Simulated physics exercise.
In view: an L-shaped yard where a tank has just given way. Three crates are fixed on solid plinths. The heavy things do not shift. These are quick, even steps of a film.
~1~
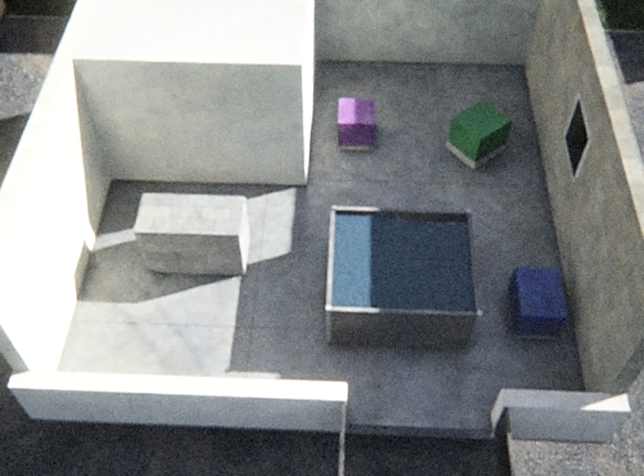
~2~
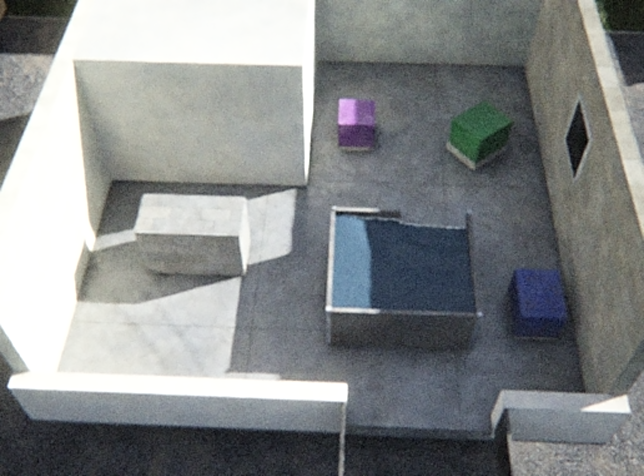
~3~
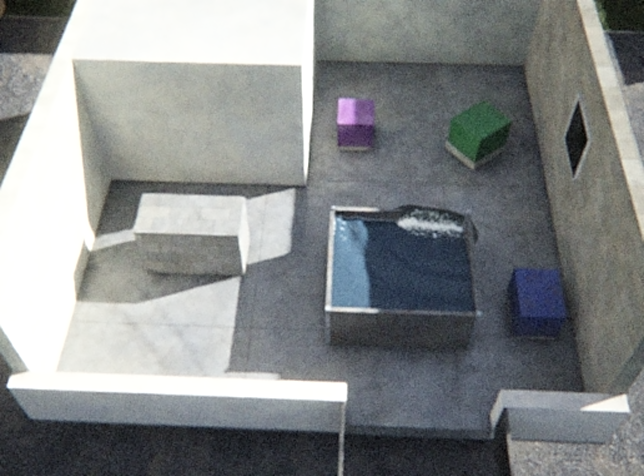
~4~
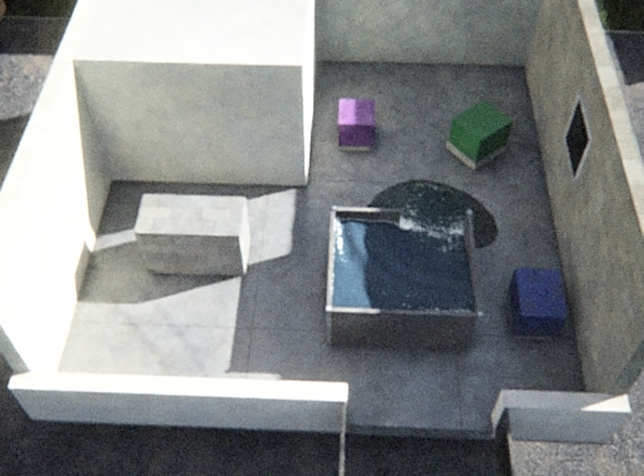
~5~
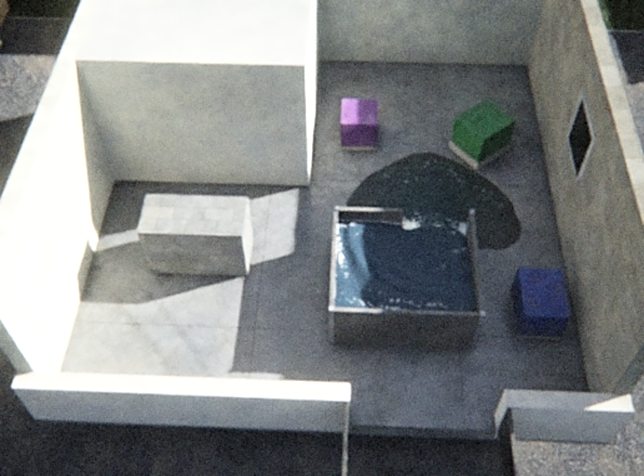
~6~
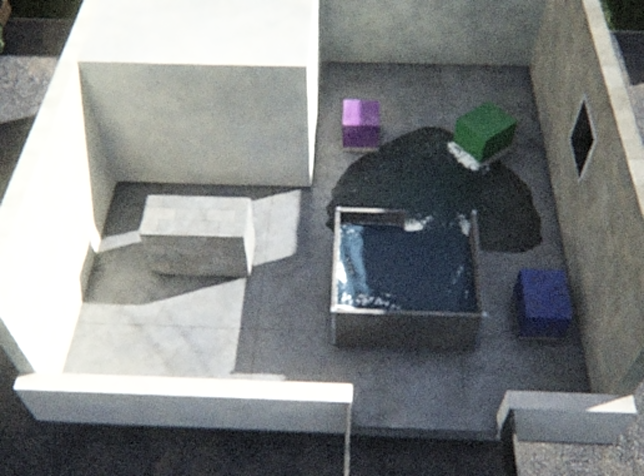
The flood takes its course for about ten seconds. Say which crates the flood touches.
The purple crate gets wet; the green crate gets wet; the blue crate gets wet.
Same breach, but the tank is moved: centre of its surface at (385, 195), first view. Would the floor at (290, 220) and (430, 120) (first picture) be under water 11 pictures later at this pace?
As listed: Clear, under water.
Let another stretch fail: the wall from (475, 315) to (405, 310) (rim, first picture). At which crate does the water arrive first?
That is the blue-painted one.
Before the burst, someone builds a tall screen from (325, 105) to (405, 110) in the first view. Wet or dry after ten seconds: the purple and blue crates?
Then: Purple takes water; blue is wetted.
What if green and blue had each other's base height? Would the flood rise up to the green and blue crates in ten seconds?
Then: Green is wetted, blue is safe.
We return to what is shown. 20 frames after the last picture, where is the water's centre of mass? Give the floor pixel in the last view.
Near (419, 179).
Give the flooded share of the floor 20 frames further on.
About 50 per cent.
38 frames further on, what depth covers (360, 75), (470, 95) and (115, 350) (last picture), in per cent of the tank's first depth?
About 25, 16 and 0 per cent.
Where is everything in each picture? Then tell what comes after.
The first picture shows still water in the tank at (402, 261).
In the second picture, water pours out on the tank's far side and has run to a hidden place.
In the third picture, the front is at a hidden place, out from the gap on the tank's far side.
In the fourth picture, water pours out on the tank's far side and has run to (412, 184).
In the fifth picture, water pours out on the tank's far side and has run to (434, 156).
In the sixth picture, the front is at (440, 131), out from the gap on the tank's far side.
A moment on, water covers 30 % of the floor; the purple crate water round its plinth, the green crate water round its plinth, the blue crate not reached.
Next, water covers 40 % of the floor; the purple crate water round its plinth, the green crate water round its plinth, the blue crate not reached.
Then, water covers 50 % of the floor; the purple crate water round its plinth, the green crate water round its plinth, the blue crate water round its plinth.
Later, water covers 65 % of the floor; the purple crate water round its plinth, the green crate water round its plinth, the blue crate water round its plinth.
In the end, water covers 85 % of the floor; the purple crate was topped, the green crate was topped, the blue crate was topped.
